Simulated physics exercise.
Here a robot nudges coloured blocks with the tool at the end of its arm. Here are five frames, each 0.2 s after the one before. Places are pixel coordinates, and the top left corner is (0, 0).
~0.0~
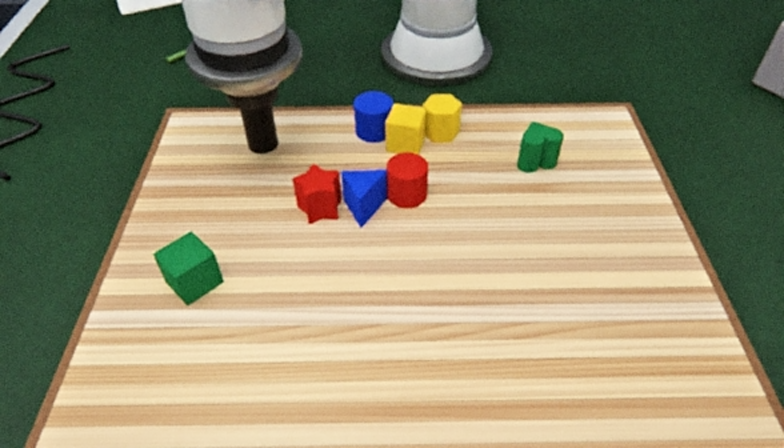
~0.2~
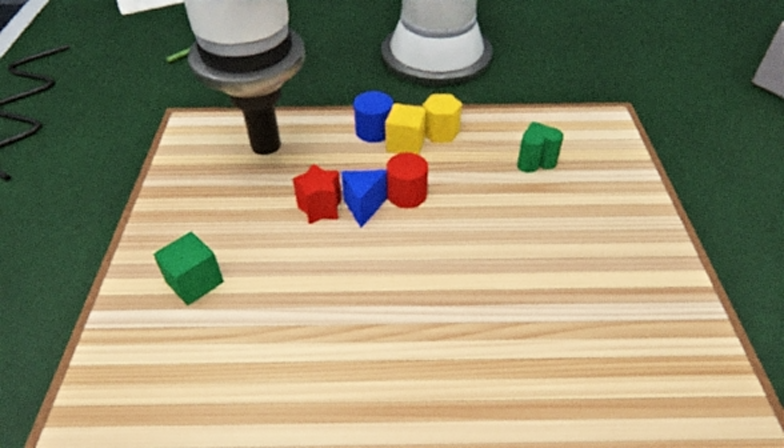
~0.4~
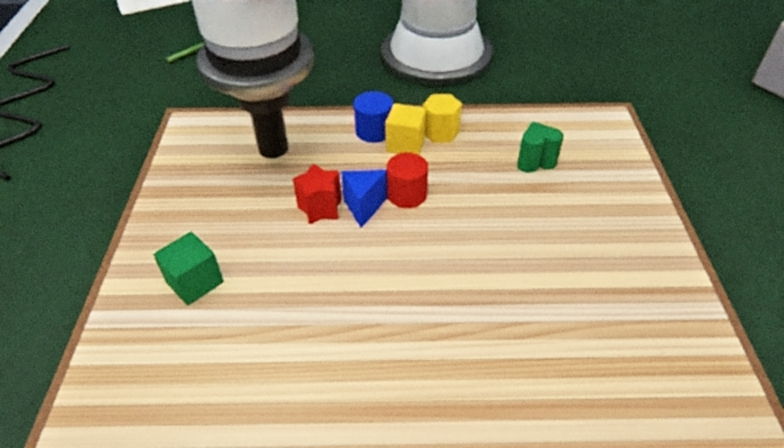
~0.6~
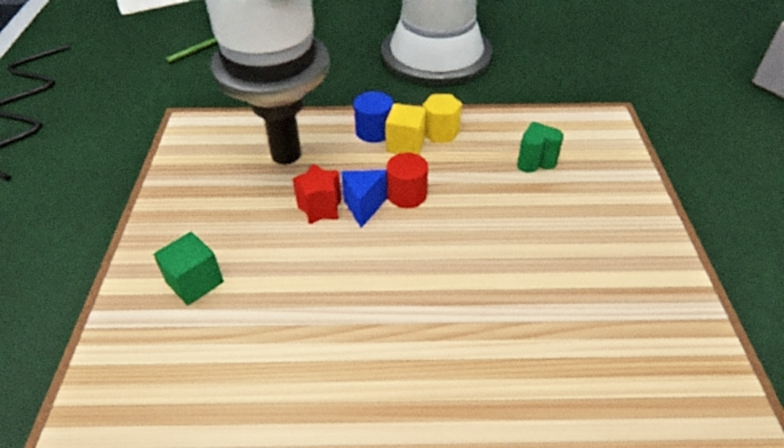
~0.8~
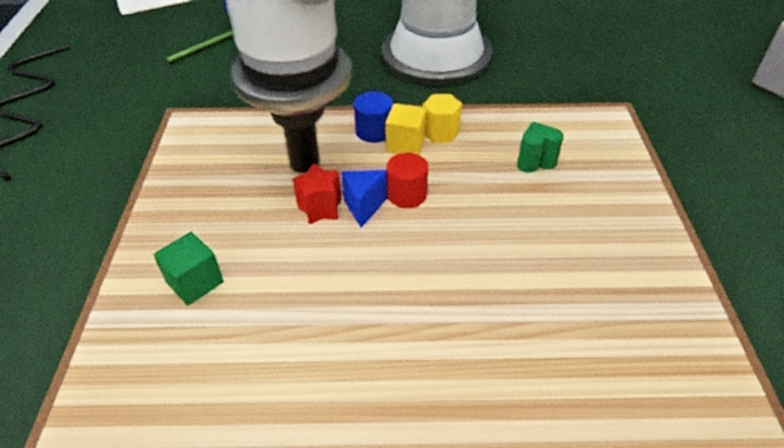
The robot arm's dark tool stays nearly still at first near the back left of the wooden board, then slides a short way right and slightly toward the viewer. It ends close behind the red star, while the red, blue, yellow and green blocks all remain in place.
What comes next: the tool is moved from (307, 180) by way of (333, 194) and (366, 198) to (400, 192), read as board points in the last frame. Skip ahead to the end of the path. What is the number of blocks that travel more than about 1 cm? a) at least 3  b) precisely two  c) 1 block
Letter a.
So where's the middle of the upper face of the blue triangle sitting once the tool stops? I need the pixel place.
At (399, 190).
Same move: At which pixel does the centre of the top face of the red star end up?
It is at (331, 192).
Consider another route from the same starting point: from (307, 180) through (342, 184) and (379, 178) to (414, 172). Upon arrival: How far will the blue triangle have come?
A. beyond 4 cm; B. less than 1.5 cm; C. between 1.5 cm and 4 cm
B (less than 1.5 cm)
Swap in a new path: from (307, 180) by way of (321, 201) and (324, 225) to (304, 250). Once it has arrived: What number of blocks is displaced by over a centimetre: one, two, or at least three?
The number is one.
The first path, step by step. One third of the way, tool at (332, 178); red star at (324, 191), turned 40° clockwise.
Two thirds of the way, tool at (366, 182); red star at (331, 192), turned 65° clockwise; blue triangle at (389, 192), turned 35° clockwise; red round block at (415, 166).
At the end, tool at (400, 175); red star at (331, 192), turned 65° clockwise; blue triangle at (399, 190), turned 75° clockwise; yellow square unmoved; red round block at (438, 164).
